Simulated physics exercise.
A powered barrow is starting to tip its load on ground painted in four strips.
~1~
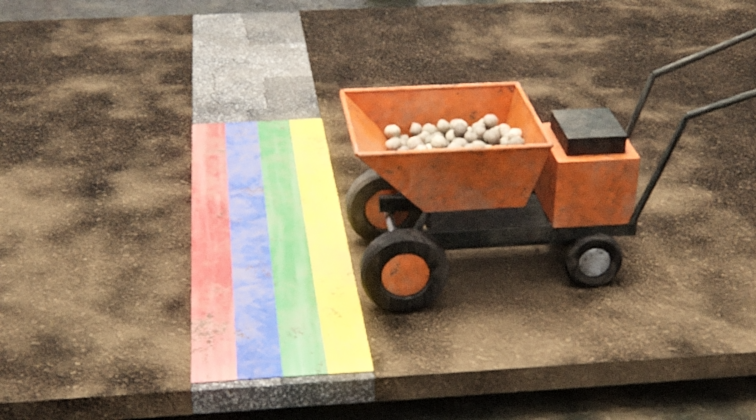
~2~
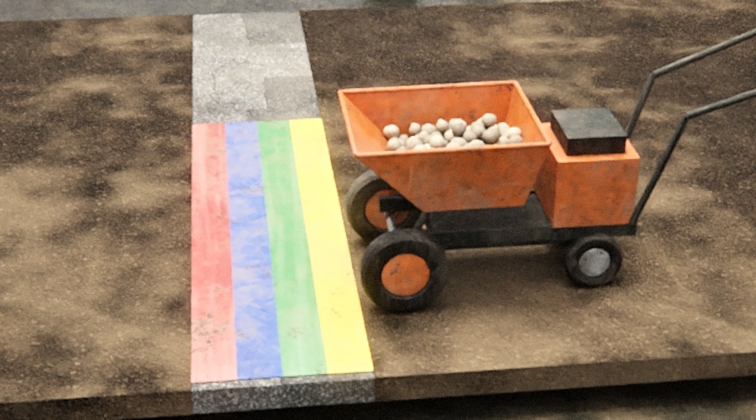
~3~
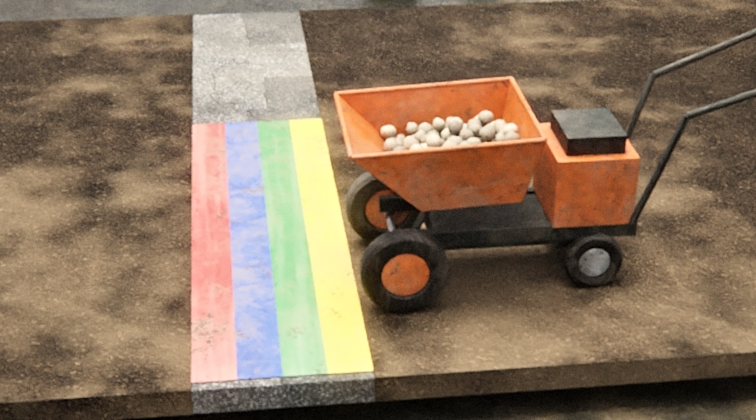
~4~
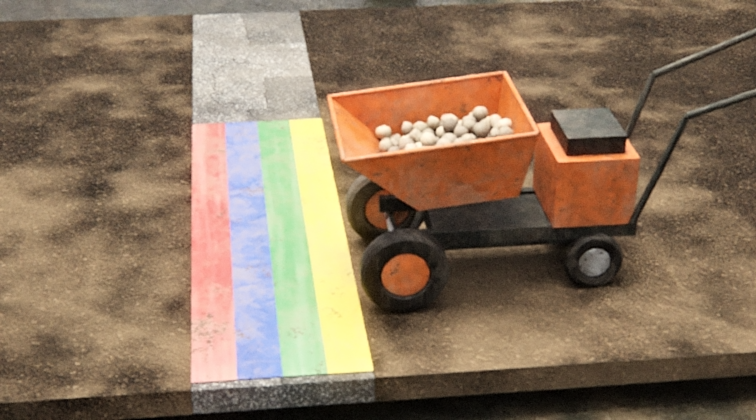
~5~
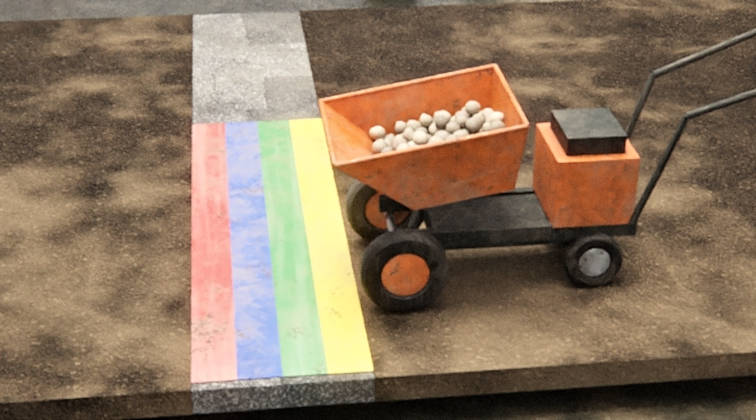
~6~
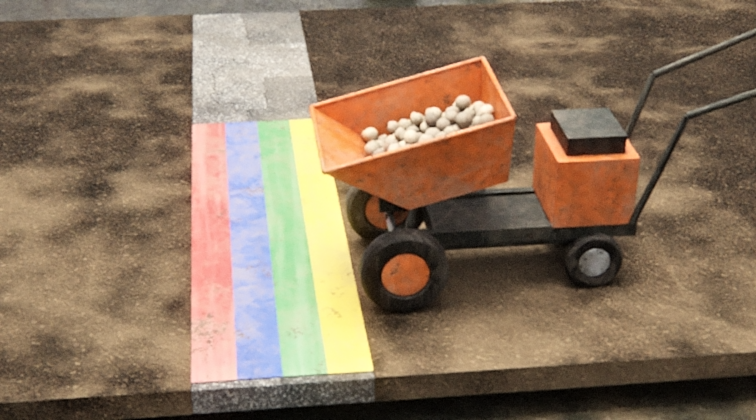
The orange skip of stones on a wheeled barrow tilts gradually leftward toward the painted strips.
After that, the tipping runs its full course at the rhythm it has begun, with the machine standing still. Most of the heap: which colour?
Colour: Red.
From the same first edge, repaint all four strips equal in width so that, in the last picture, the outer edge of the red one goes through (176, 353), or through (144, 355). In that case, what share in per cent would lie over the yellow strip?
The first one comes out at 0 percent, while the second comes out at 0 percent.
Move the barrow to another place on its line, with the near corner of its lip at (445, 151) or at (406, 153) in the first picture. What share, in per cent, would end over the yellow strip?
About 30 and 0 per cent.
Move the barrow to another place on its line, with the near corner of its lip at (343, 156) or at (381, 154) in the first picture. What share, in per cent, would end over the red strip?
Result: 40 in a hundred, then 30 in a hundred.
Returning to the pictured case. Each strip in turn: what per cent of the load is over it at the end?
The yellow strip carries 0 per cent, the green strip 0 per cent, the blue strip 25 per cent and the red strip 35 per cent.
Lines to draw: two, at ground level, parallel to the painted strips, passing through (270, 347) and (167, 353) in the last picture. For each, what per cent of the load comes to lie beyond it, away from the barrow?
About 90 and 20 %.
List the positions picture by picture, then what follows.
The first frame shows lip of the skip at (358, 155), level; top of the load at (477, 148), river pebbles; yellow strip at (345, 338); green strip at (301, 340); blue strip at (258, 343); red strip at (213, 346).
The second frame shows lip of the skip at (356, 156), level; top of the load at (476, 147).
The third frame shows lip of the skip at (351, 158), tipped barely; top of the load at (473, 145).
The fourth frame shows lip of the skip at (344, 161), tipped a little; top of the load at (467, 141).
The fifth frame shows lip of the skip at (335, 166), tipped a little; top of the load at (474, 125).
The sixth frame shows lip of the skip at (324, 172), tipped clearly; top of the load at (464, 120); yellow strip at (345, 338); green strip at (301, 340); blue strip at (258, 343); red strip at (213, 346).
Soon, skip tipped steeply; all in the skip.
A while on, skip tipped steeply; nearly all in the skip; a small part over the blue strip; a stray few over the red strip.
Towards the end, skip tipped right over; a small part in the skip; about a quarter over the blue strip; about a third over the red strip; about a third off the paint.
Finally, skip tipped right over; a stray few in the skip; none over the yellow strip; a stray few over the green strip; about a quarter over the blue strip; about a third over the red strip; about a third off the paint.
